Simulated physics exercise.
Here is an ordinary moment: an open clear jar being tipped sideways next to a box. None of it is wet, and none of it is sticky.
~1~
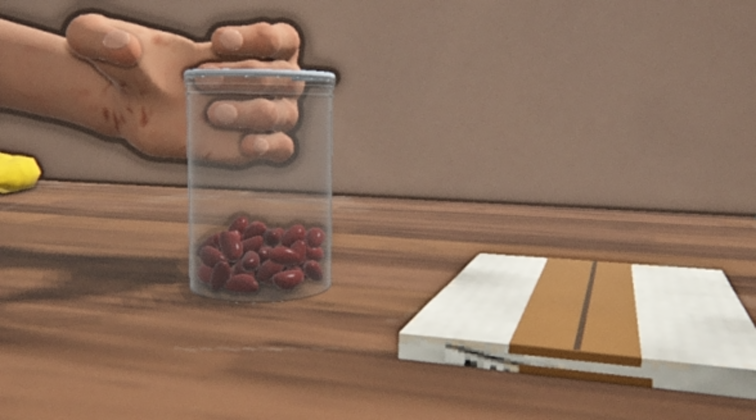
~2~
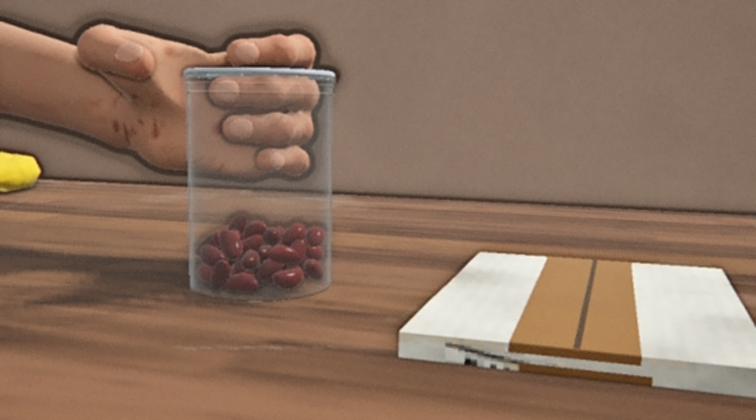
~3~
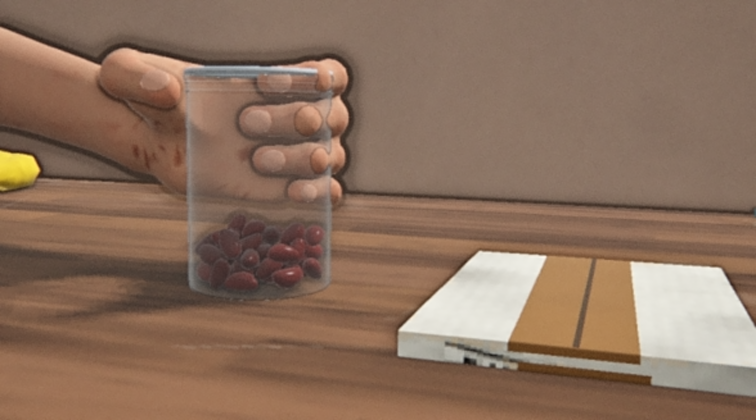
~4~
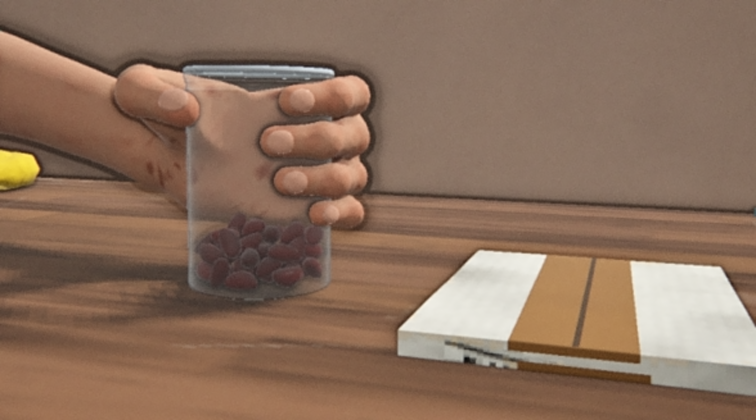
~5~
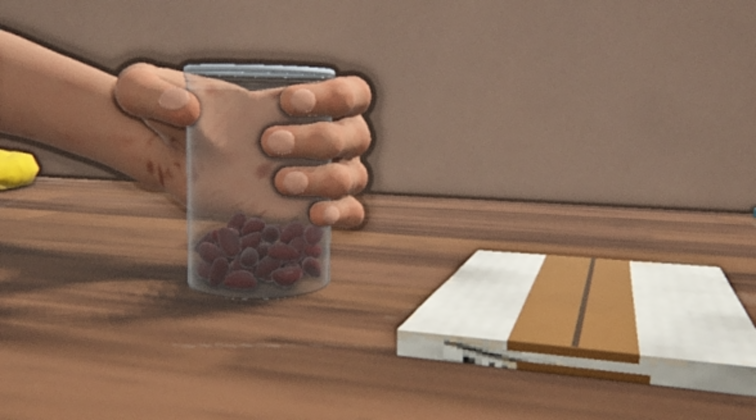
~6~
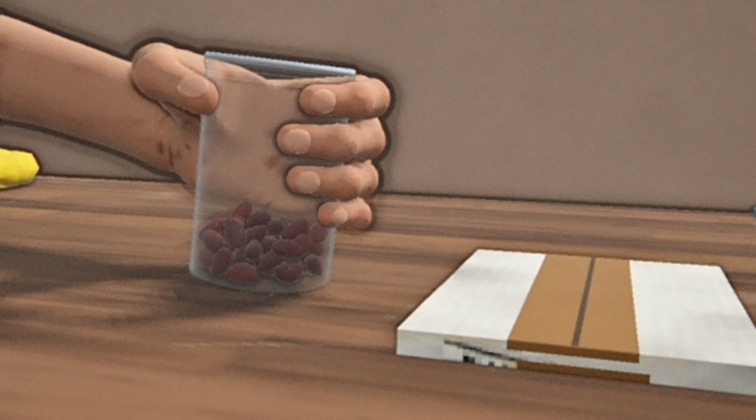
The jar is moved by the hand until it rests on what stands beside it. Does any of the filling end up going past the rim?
No.
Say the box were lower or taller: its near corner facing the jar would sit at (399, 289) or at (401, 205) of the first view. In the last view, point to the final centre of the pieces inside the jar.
It would settle near (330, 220) the first time and near (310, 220) the second time.
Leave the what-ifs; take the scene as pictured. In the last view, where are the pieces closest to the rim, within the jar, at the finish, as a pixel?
Around (424, 259).
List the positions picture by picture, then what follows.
The first picture shows jar near (261, 181), a quarter full of kidney beans; box near (588, 307), its top about level with the jar's foot.
The second picture shows jar near (261, 180), upright; rim near (326, 75); top of the contents near (253, 232).
The third picture shows jar near (260, 179), upright; rim near (325, 74); box near (587, 305).
The fourth picture shows jar near (260, 178), upright; rim near (325, 73); top of the contents near (252, 230).
The fifth picture shows jar near (260, 177), upright; rim near (326, 73); box near (586, 304).
The sixth picture shows jar near (271, 170), leaning 6°; rim near (347, 73); box near (586, 303), its top about level with the jar's foot.
Then, 0.52 s on from there, the jar leans 45°; everything is still inside.
Then, 0.97 s on from there, the jar leans 78°; everything is still inside.
Then, 1.36 s on from there, the jar rests on the box at 80°; everything is still inside.
In the end, the jar rests on the box at 80°; everything is still inside.
